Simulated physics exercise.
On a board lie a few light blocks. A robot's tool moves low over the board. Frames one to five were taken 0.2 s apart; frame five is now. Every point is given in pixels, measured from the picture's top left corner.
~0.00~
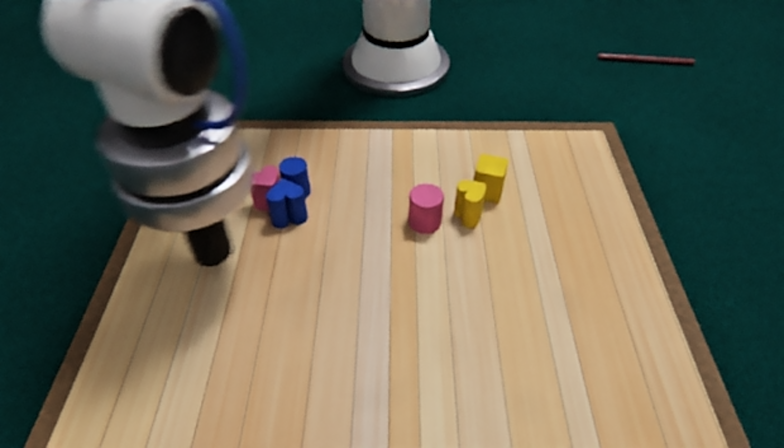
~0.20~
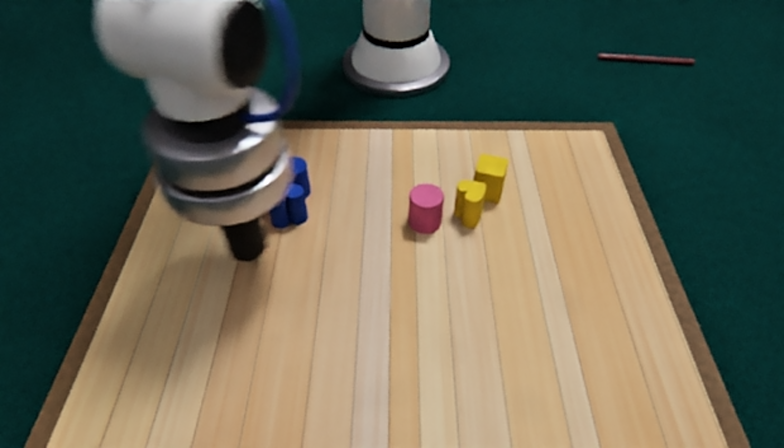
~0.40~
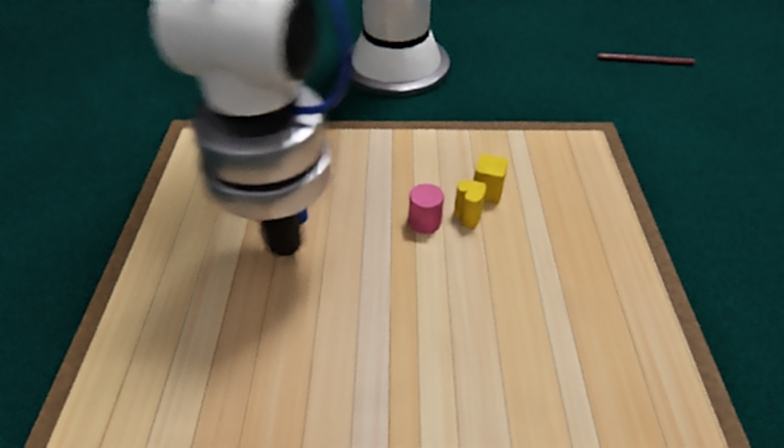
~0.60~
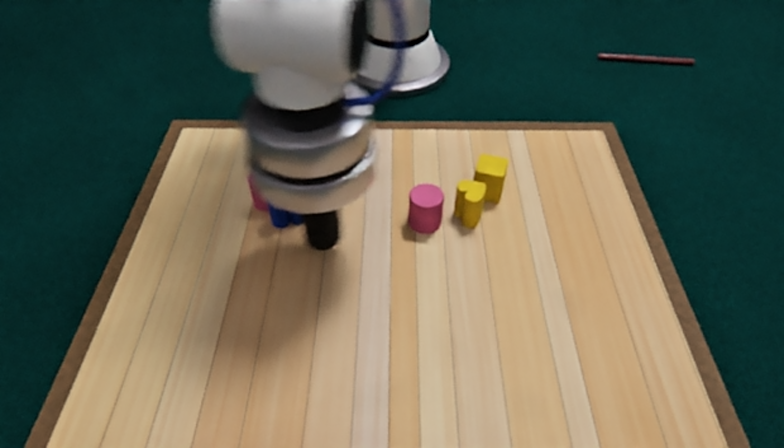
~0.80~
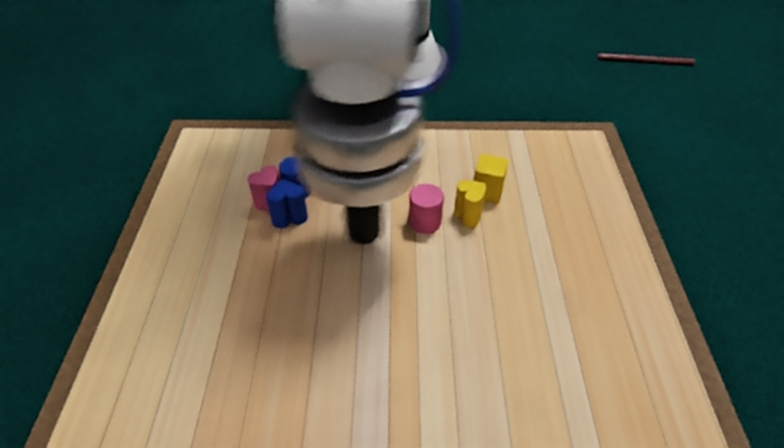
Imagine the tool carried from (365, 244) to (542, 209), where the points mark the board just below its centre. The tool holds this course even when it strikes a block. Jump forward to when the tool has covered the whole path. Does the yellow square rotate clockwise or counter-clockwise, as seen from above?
Anticlockwise, looking down.
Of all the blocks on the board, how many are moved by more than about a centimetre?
The way I see it, the answer is three or more.
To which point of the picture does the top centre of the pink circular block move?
Expect it around (464, 173).
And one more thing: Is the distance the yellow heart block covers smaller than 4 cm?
No, that is not what happens.
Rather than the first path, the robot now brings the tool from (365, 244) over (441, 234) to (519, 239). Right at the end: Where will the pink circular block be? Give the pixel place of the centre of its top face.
Around (456, 182).
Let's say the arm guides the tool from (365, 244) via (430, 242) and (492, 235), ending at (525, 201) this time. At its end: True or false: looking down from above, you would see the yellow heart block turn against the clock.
The claim holds.
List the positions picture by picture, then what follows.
In the first picture, tool's lower end at (214, 252); blue heart block at (284, 190); pink circular block at (427, 195); yellow heart block at (472, 189); yellow square at (492, 164).
In the second picture, tool at (248, 247); blocks still.
In the third picture, tool at (285, 242); blocks still.
In the fourth picture, tool at (324, 237); blocks still.
In the fifth picture, tool at (364, 231); blue heart block at (284, 190); pink circular block at (427, 195); yellow heart block at (472, 189); yellow square at (492, 164).
On the path given first. One third of the way, tool at (428, 219); pink circular block at (448, 184); yellow heart block at (476, 187), turned 30° clockwise.
Two thirds of the way, tool at (488, 207); pink circular block at (464, 173); yellow heart block at (510, 176), turned 20° clockwise; yellow square at (499, 156), turned 30° anticlockwise.
At the end, tool at (545, 195); blue heart block still; pink circular block at (464, 173); yellow heart block at (532, 164), turned 85° anticlockwise; yellow square at (499, 155), turned 35° anticlockwise.
